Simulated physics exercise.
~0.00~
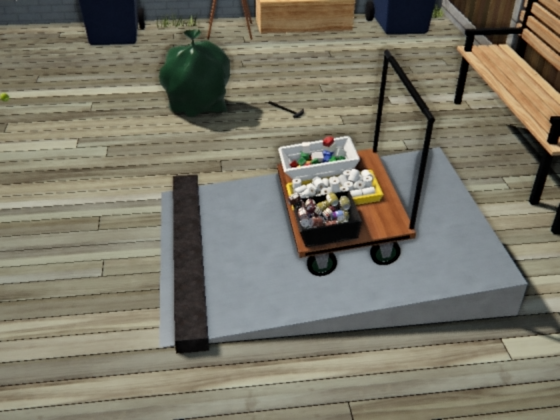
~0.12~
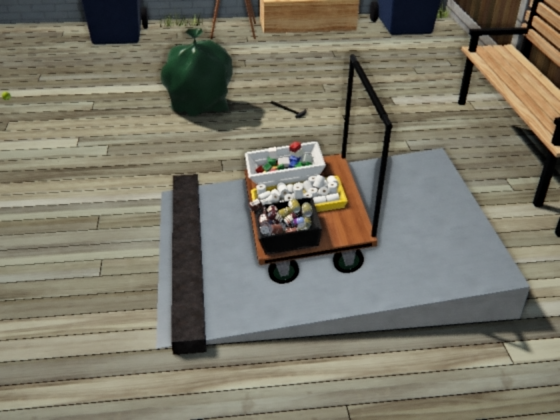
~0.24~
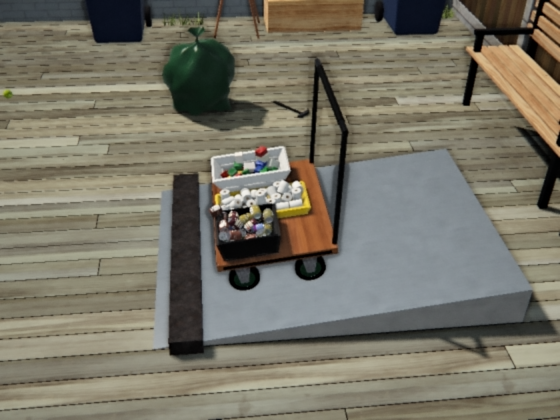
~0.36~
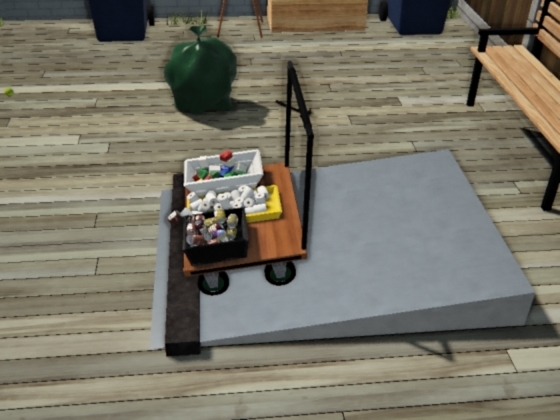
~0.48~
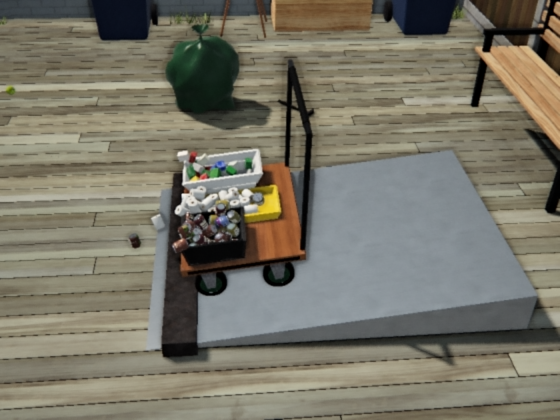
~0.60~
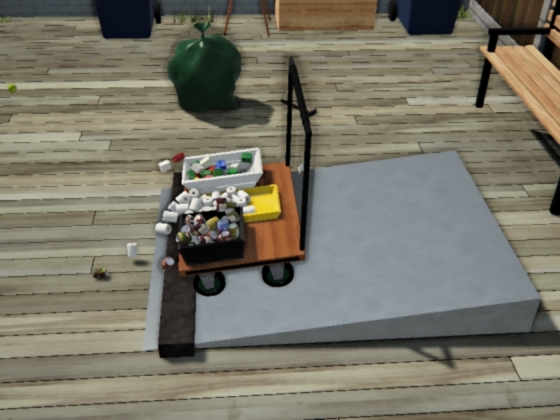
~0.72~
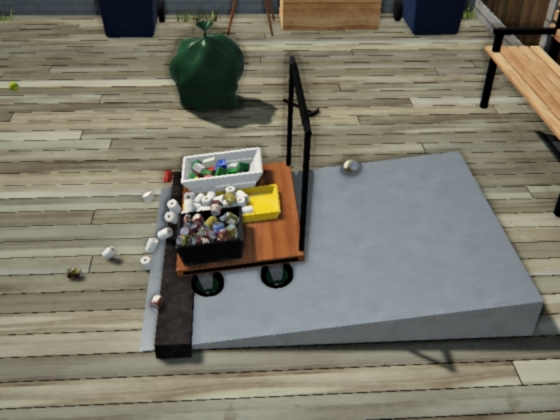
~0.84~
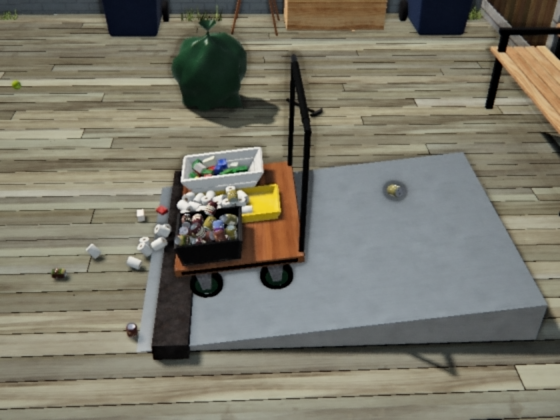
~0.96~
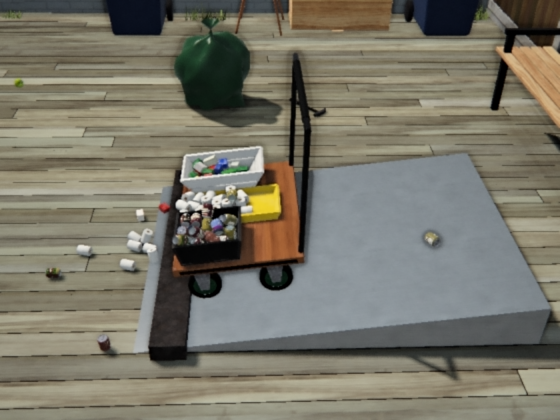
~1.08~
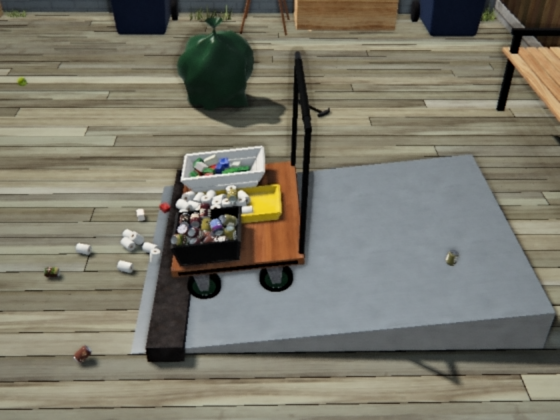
A loaded trolley rolls left down a ramp, stops at the kerb and spills some items.
